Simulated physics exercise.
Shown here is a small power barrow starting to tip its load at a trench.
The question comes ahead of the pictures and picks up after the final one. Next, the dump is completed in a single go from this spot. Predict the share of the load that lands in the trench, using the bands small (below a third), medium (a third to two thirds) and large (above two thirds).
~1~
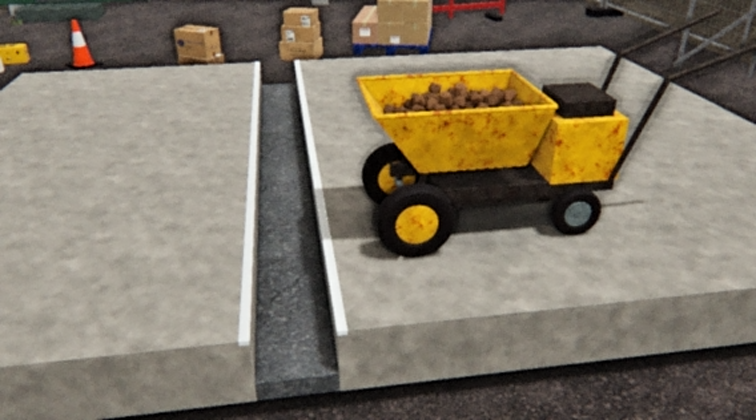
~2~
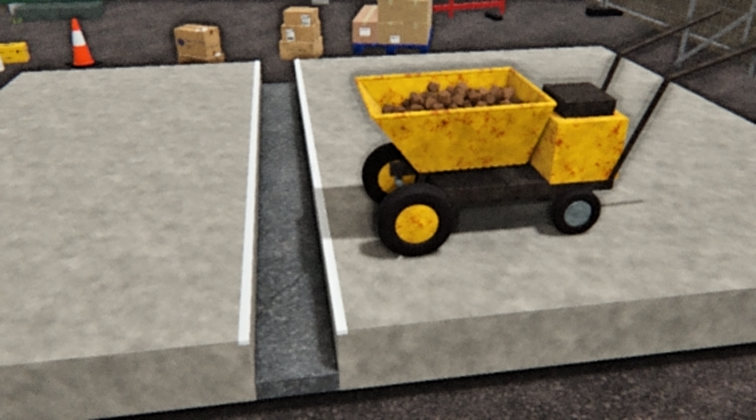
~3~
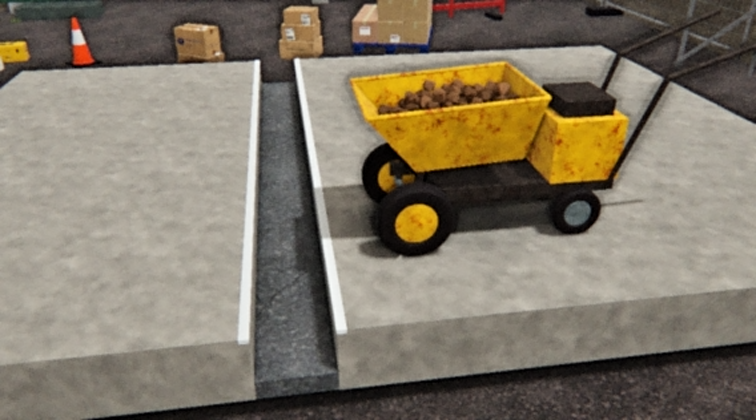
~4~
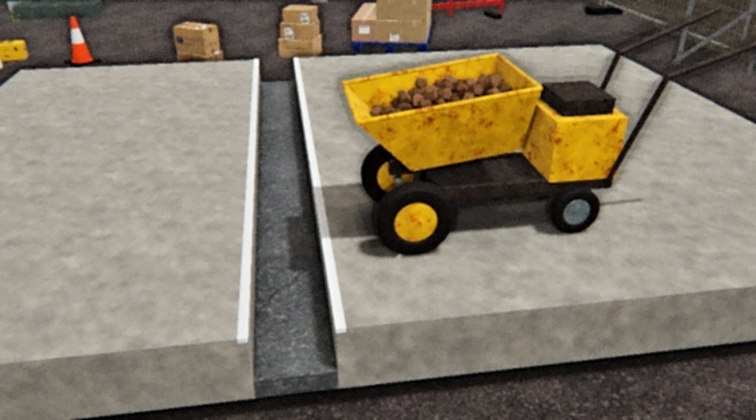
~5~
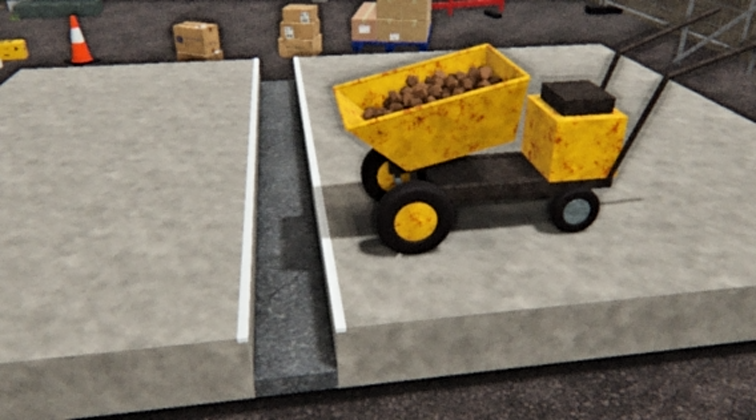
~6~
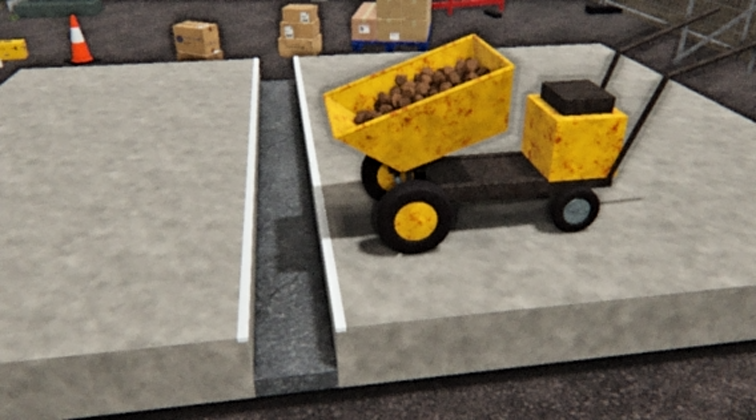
Large.
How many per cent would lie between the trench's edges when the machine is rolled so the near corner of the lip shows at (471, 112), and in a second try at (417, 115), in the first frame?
Some 40 in a hundred, then some 100 in a hundred.
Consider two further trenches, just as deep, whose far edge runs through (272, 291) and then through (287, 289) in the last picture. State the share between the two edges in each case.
First try: About 30 %; second try: About 0 %.
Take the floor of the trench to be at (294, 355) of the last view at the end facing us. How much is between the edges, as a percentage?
It comes out near 60 percent.
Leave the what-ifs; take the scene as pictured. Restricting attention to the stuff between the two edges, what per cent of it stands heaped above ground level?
I'd say around 5 percent.
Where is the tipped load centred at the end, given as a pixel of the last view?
I'd put the middle somewhere around (277, 258).
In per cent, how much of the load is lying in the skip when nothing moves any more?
Share in the skip: Around 0 %.
Soon after the last picture, skip tipped steeply; all in the skip.
A little later, skip tipped right over; about two thirds in the skip; about a quarter in or heaped over the trench; a small part beyond it; a stray few falling.
Later still, skip tipped right over; a small part in the skip; most in or heaped over the trench; about a quarter beyond it.
At rest, skip tipped right over; most in or heaped over the trench; about a quarter beyond it.
